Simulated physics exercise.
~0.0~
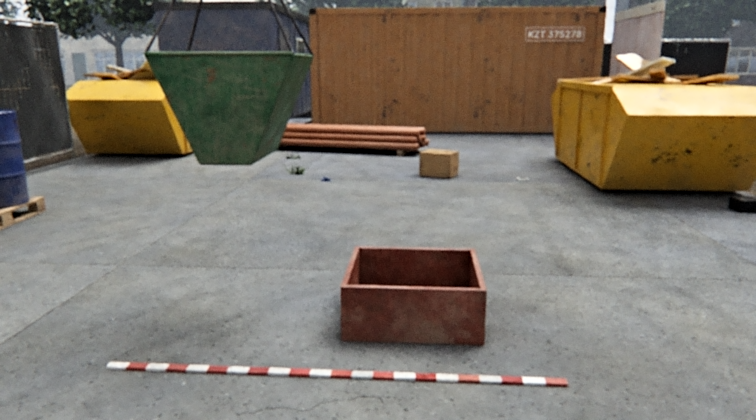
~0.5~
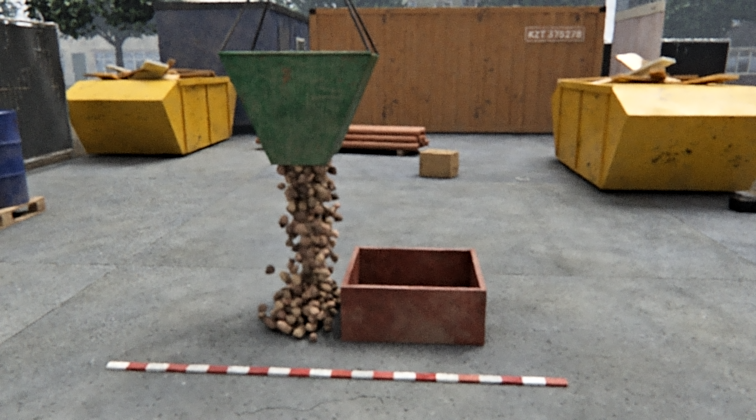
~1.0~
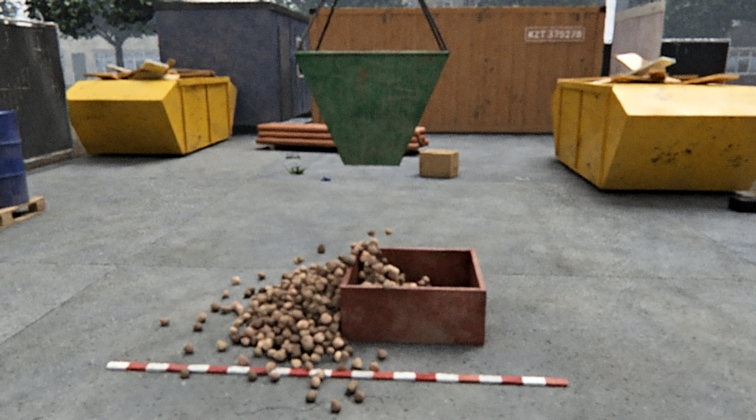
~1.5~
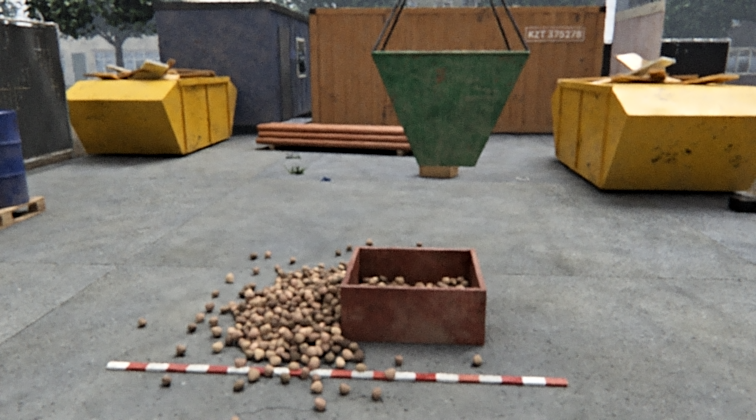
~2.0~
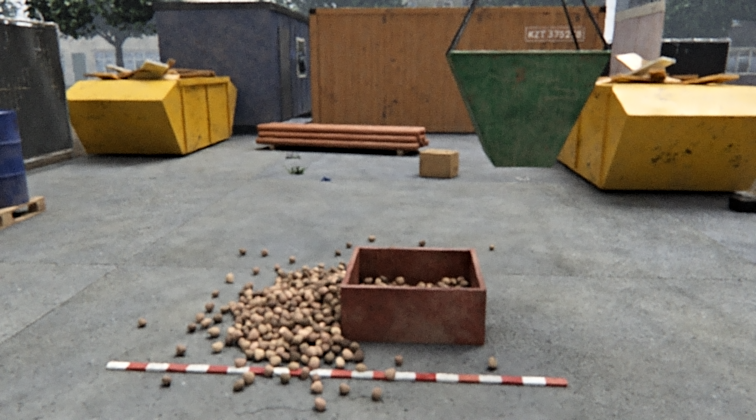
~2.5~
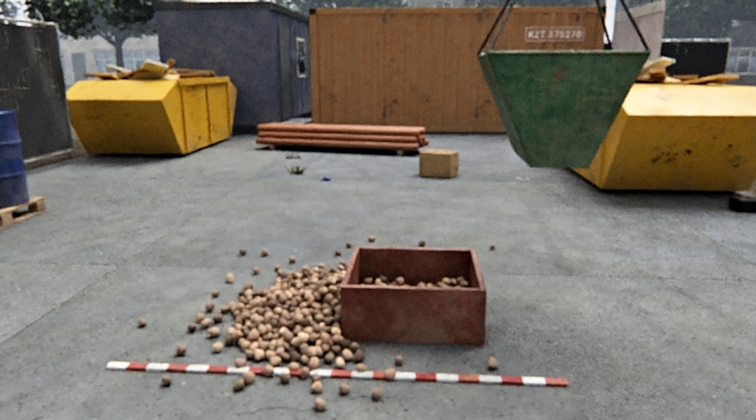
A paved yard is seen from a fixed, slightly raised view, with yellow dumpsters on both sides, a rust-brown container behind and a red-and-white striped staff lying in front. A green skip hanging from cables moves rightwards from the upper left towards an open reddish bin. Brown, rounded stones pour from its bottom, first landing in a heap just left of the bin. As the skip travels on, some stones drop inside the bin while others scatter across the ground and past the staff. The emptied skip continues right, leaving most stones piled left of the bin, a smaller share inside and a few strays beyond.
